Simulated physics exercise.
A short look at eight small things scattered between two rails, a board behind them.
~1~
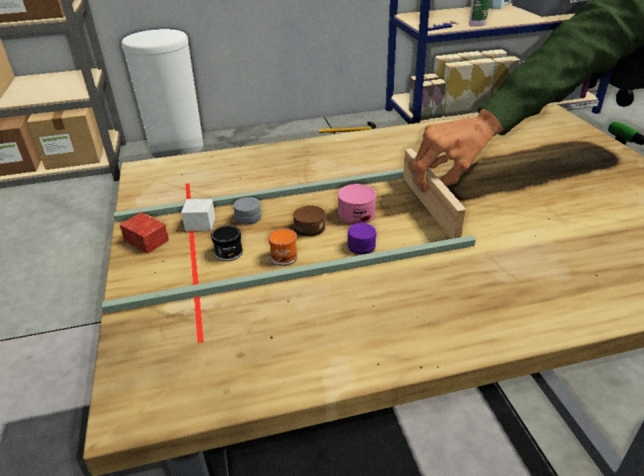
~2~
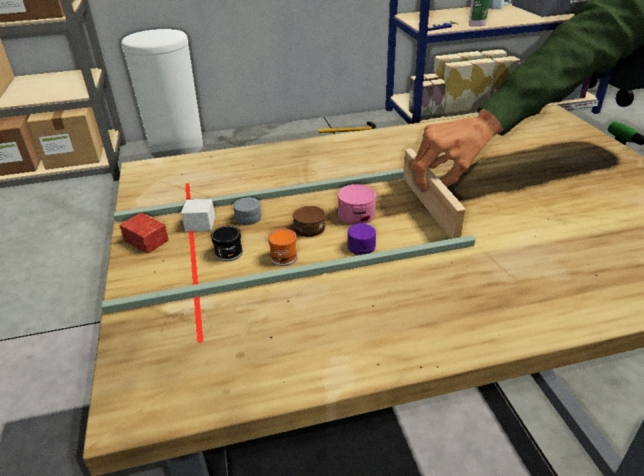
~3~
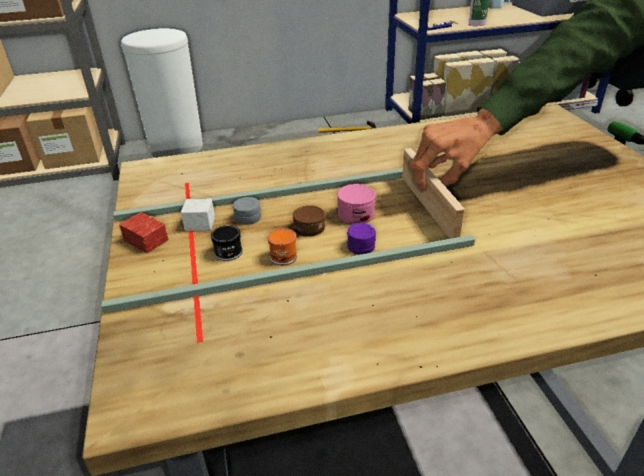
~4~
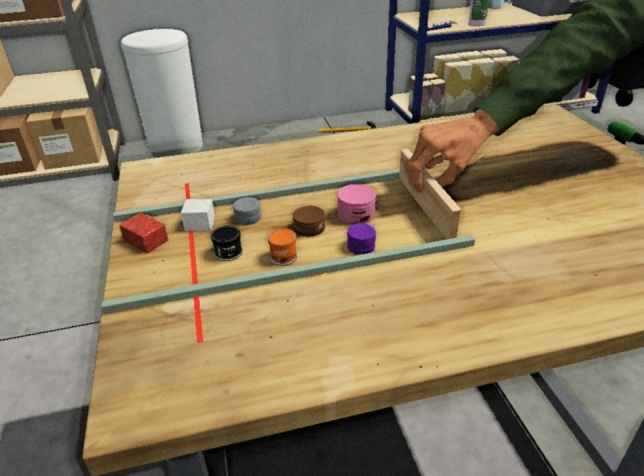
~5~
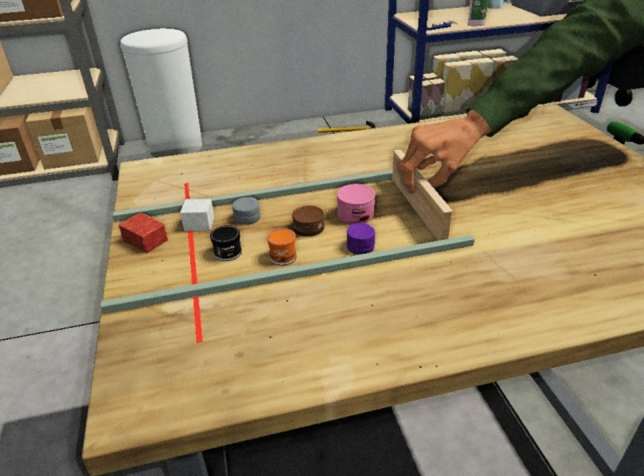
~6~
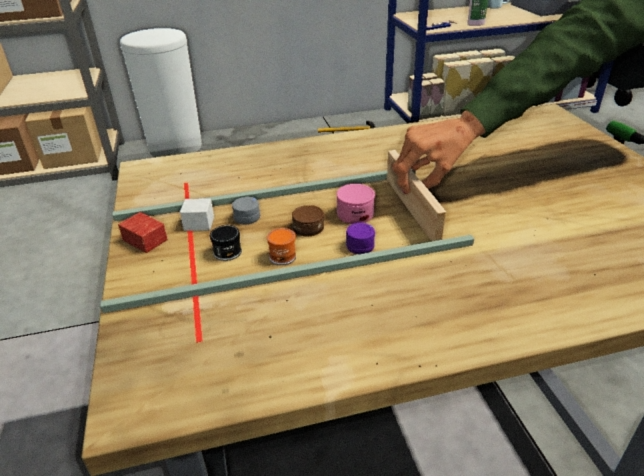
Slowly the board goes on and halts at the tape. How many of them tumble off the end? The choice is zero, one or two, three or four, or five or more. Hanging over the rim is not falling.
The number that fall off is zero.
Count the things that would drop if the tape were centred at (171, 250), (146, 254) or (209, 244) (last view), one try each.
The counts: 0, 4 and 0.
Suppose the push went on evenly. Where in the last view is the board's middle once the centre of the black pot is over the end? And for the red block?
About (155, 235), and (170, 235) for the other.
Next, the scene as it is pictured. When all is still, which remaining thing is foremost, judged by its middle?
The red block.
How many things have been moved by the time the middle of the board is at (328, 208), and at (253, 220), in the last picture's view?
The counts are 3 and 6.
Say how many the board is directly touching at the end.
In contact: 4.
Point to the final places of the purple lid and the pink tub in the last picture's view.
About (178, 276), and the other about (169, 233).
A little later, none off yet; red block at rest near (143, 232); white block at rest near (197, 214); black pot at rest near (226, 243).
Next, none off yet; red block at rest near (143, 232); white block at rest near (197, 214); black pot shifted a little near (211, 248).
Later still, none off yet; red block at rest near (143, 232); white block shifted about its own width near (178, 215); black pot shifted well along near (157, 264).
When it is over, the number that fall off is zero.
